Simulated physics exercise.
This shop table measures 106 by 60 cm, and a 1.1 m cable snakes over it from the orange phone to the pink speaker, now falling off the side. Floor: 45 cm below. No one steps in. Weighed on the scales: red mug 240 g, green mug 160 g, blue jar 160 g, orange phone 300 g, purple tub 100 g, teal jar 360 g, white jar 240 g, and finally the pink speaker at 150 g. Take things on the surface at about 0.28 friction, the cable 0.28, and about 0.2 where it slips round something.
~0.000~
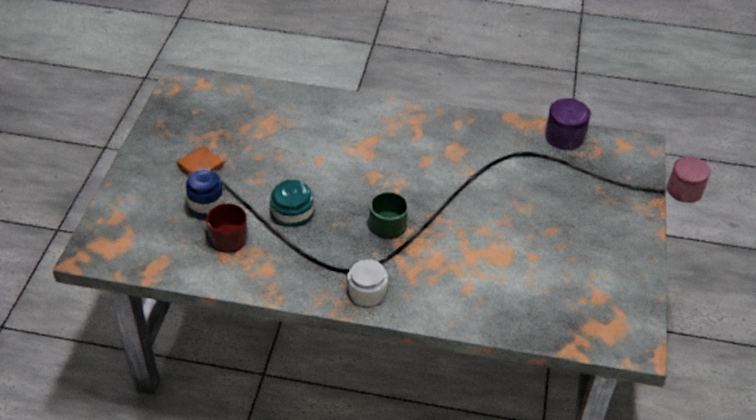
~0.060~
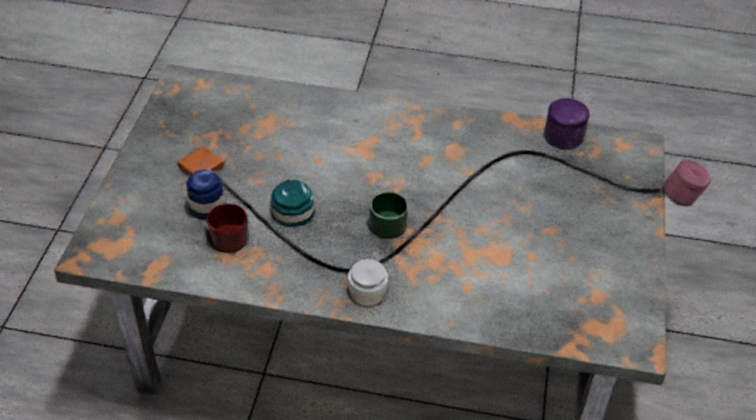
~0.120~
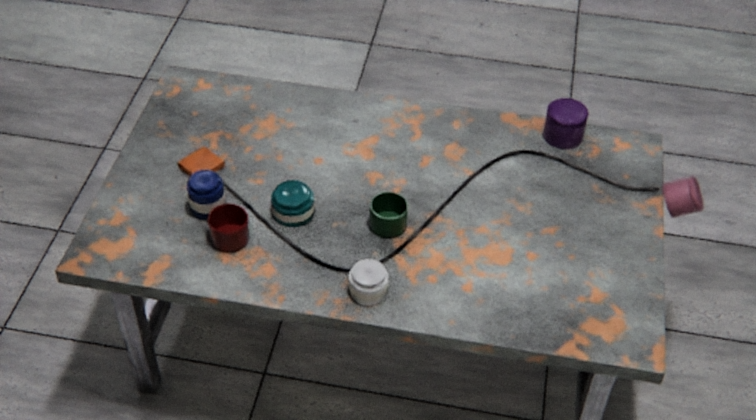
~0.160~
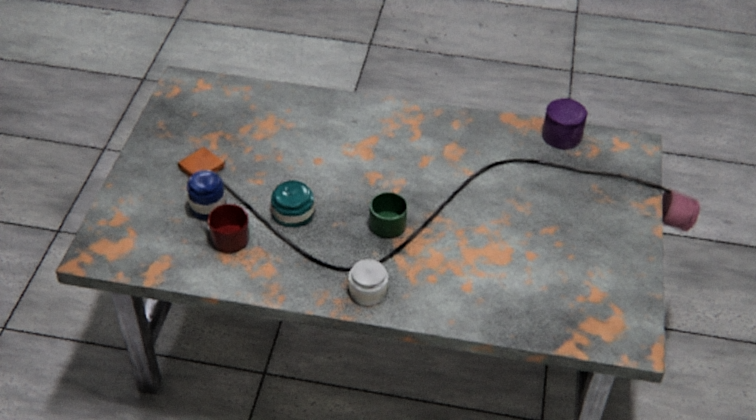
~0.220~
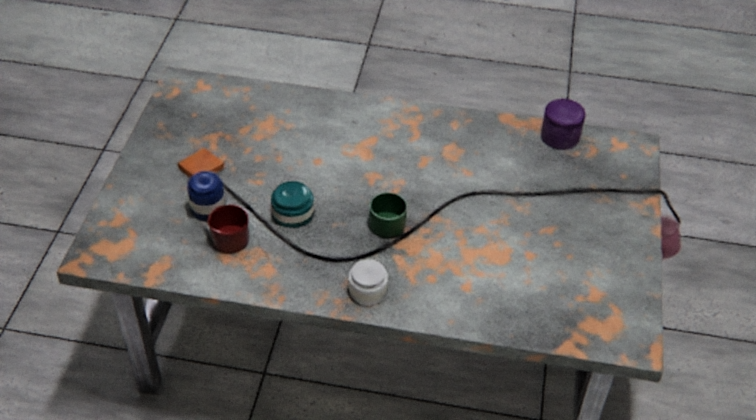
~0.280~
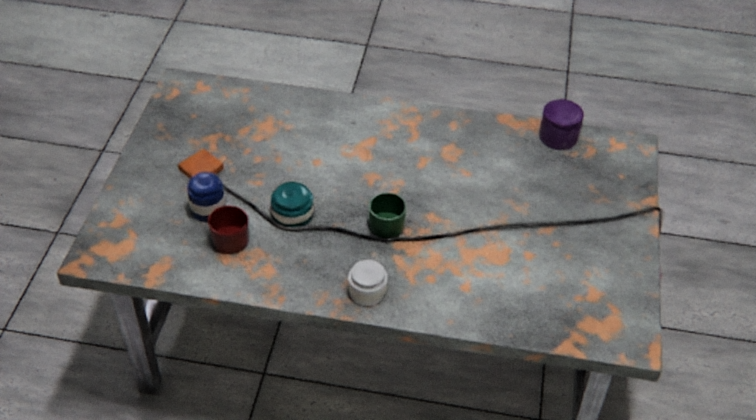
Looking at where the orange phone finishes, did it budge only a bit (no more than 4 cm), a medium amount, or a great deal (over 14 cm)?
It budged a medium amount.
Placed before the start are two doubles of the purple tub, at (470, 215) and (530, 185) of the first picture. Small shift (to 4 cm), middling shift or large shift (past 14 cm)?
Going in order, I'd call it a short shift for the first and a long shift for the second.
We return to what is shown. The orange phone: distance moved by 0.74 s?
By then the orange phone has moved close to 10 cm.
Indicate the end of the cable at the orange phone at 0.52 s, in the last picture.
Estimated pixel: (237, 192).
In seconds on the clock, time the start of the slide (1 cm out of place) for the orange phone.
Orange phone at 0.34 s on the clock.
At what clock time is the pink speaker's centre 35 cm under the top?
Answer: 0.70 s on the clock.
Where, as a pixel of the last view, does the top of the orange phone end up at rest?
It comes to rest at about (240, 189).
At 0.5 s, the cable's tail end at (237, 192); orange phone 7 cm off its start, pink speaker over the edge, teal jar 2 cm off its start.
At 0.7 s, the cable's tail end at (248, 199); orange phone 9 cm off its start, pink speaker over the edge, teal jar 2 cm off its start.
At 1.0 s, the cable's tail end at (252, 201); orange phone 10 cm off its start at (238, 188), pink speaker over the edge, teal jar 2 cm off its start at (297, 188).
At 1.2 s, the cable's tail end at (253, 202); orange phone 11 cm off its start, pink speaker over the edge, teal jar 2 cm off its start.
At 2.4 s, the cable's tail end at (253, 202); orange phone 11 cm off its start at (240, 189), pink speaker over the edge, teal jar 2 cm off its start at (297, 188), green mug 2 cm off its start at (389, 200).
